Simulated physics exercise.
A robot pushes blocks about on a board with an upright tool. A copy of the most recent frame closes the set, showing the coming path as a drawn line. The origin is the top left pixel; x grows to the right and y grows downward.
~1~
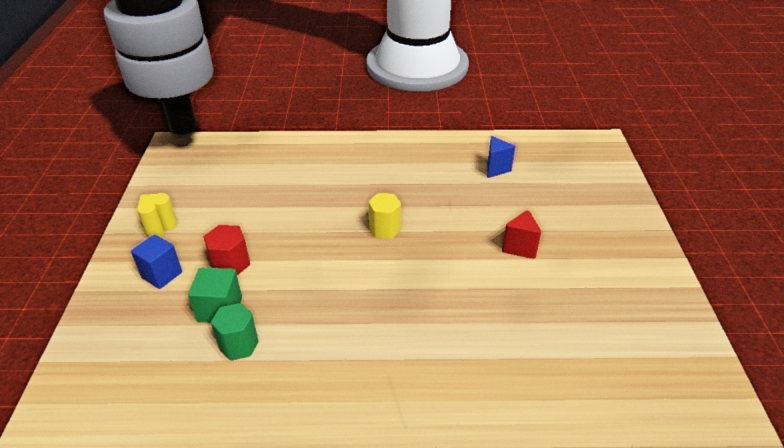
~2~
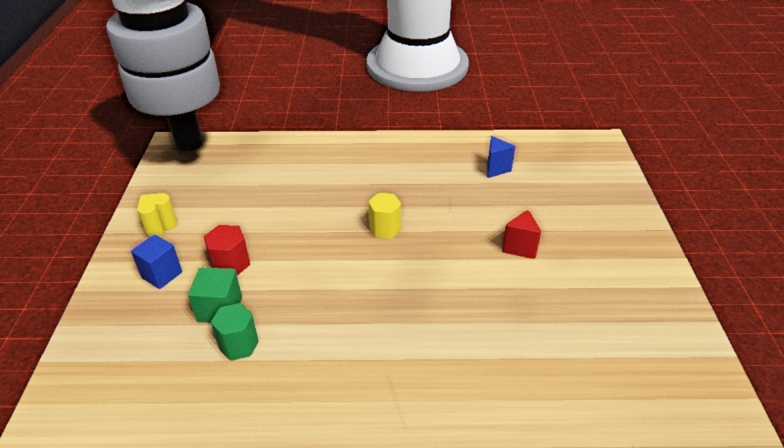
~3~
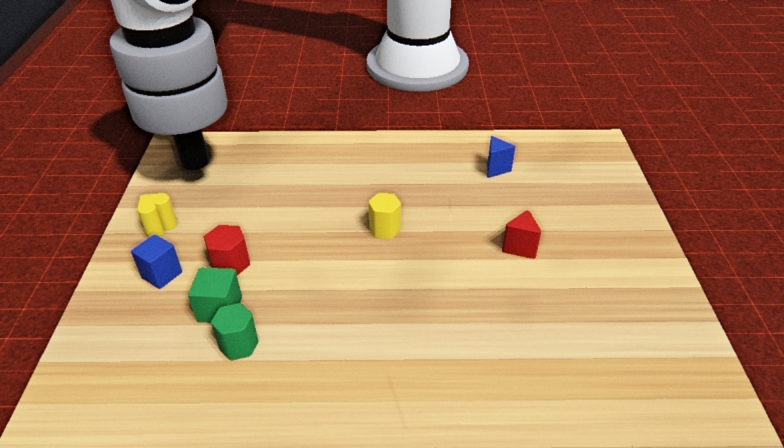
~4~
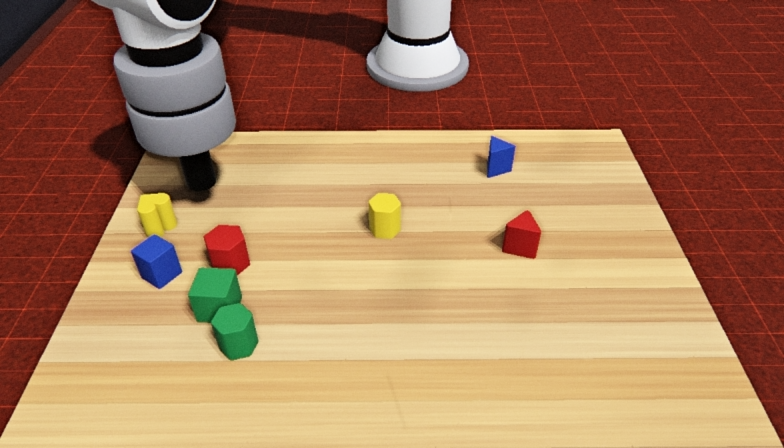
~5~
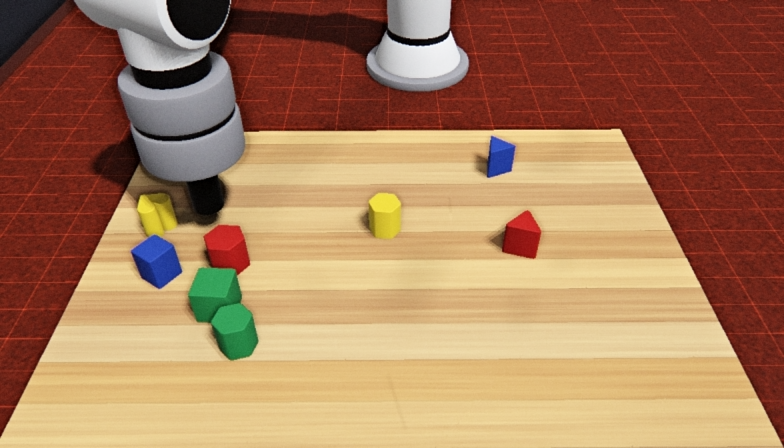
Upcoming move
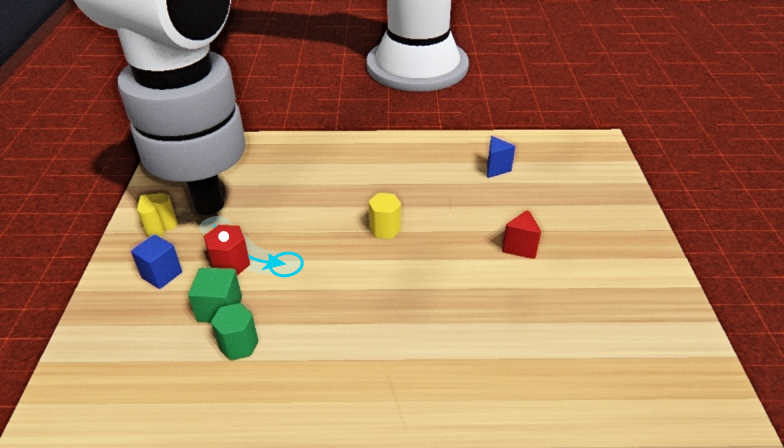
At the start, a robot arm holds its upright tool at the upper left edge of a wooden board scattered with coloured blocks. The tool moves steadily down and slightly right, coming close to the red hexagonal block beside the yellow heart-shaped one, while all the blocks stay still.
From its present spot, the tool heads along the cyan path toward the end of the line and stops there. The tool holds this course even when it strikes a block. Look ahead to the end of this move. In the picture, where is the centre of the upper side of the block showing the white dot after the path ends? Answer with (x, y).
Expect it around (232, 256).
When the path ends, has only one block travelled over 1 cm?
In short: Yes.
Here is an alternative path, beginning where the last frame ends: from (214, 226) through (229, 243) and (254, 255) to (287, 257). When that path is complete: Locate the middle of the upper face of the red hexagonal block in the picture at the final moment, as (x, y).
At roughly (238, 253).
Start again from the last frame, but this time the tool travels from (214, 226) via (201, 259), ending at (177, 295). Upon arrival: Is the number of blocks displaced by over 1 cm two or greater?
In short: No.
Path on the board, from (214, 226) over (232, 243) and (253, 259) to (286, 264); the dot is on the red hexagonal block.
The first path, step by step. One third of the way, tool at (228, 223); red hexagonal block at (225, 240).
Two thirds of the way, tool at (251, 239); red hexagonal block at (232, 256), turned 20° clockwise.
At the end, tool at (283, 244); yellow heart-shaped block in place; green square piece at (211, 284); red hexagonal block at (232, 256), turned 20° clockwise.
